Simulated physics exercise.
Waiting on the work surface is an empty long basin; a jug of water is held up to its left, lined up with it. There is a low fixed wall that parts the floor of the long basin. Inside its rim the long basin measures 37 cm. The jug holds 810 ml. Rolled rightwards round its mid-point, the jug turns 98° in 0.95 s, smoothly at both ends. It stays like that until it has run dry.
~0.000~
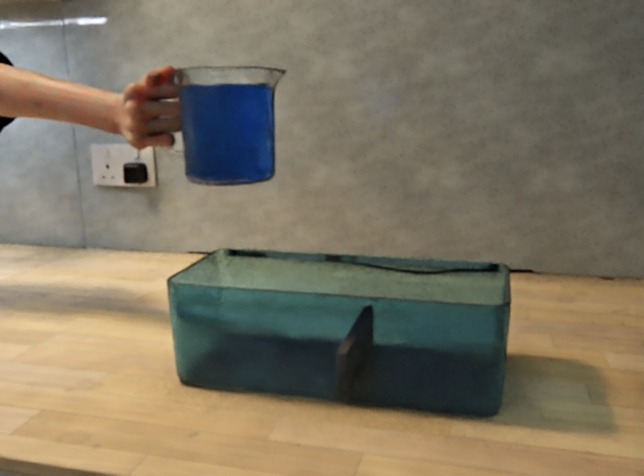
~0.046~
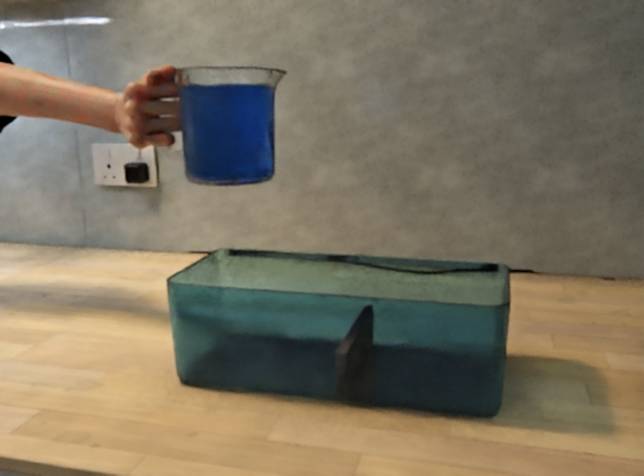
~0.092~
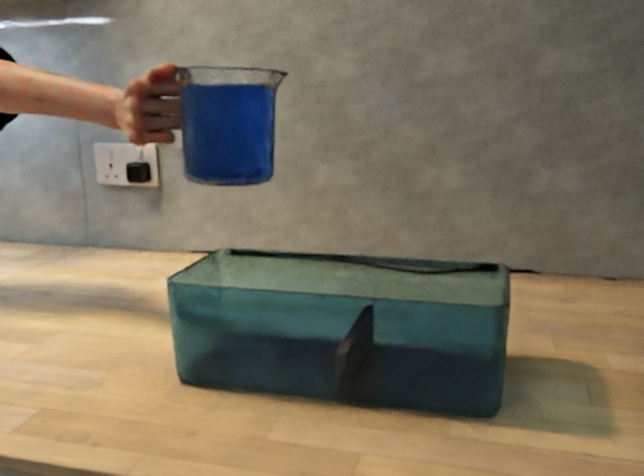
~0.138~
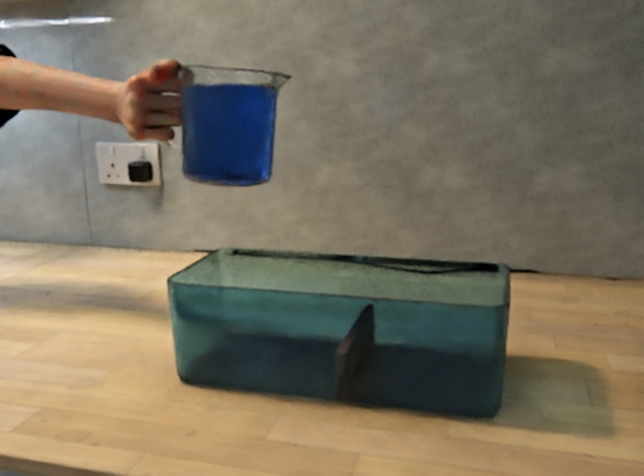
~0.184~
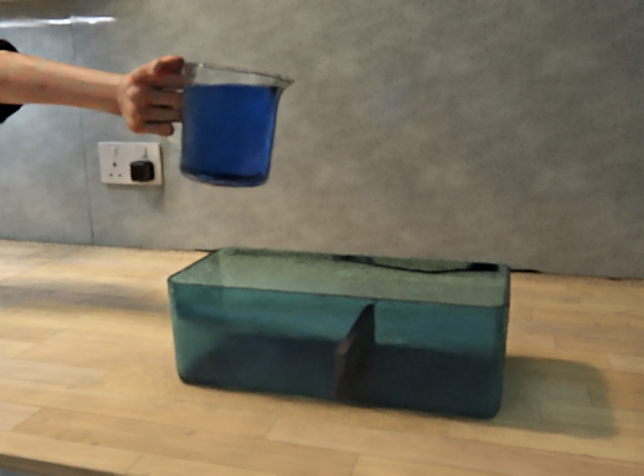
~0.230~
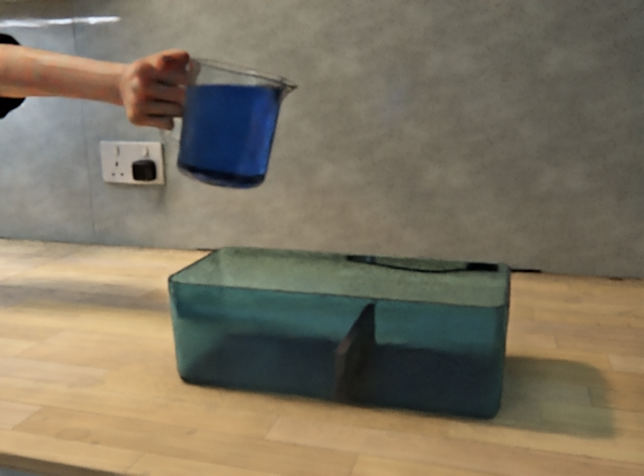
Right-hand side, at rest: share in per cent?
58 per cent.
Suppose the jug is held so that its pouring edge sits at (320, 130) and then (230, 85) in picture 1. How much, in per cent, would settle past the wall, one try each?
Respectively about 80 and 5 percent.
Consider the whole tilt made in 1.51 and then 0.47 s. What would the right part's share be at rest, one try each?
About 60 %, then about 50 %.
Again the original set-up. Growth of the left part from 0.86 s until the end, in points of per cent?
Around 34 in a hundred.
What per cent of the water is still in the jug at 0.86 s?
Around 34 in a hundred is still there.
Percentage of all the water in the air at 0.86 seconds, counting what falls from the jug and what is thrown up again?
About 24 % of the total.
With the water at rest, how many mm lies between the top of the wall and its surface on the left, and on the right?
Left side: Around 42 mm. Right side: Around 34 mm.
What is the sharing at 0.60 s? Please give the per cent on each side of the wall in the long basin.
1 left and 3 right, roughly.
Then, 0.60 s in, the tilt is 68° and 80 per cent is still to pour, 1 is left of the wall and 3 right of it.
Then, 0.86 s in, the tilt is 96° and 33 per cent is still to pour, 8 is left of the wall and 36 right of it.
Then, 1.14 s in, the tilt is 98° and 7 per cent is still to pour, 29 is left of the wall and 57 right of it.
Then, 1.45 s in, the tilt is 98° and 1 per cent is still to pour, 40 is left of the wall and 57 right of it.
Finally, 42 per cent lies left of the wall, 58 right of it and 1 outside.
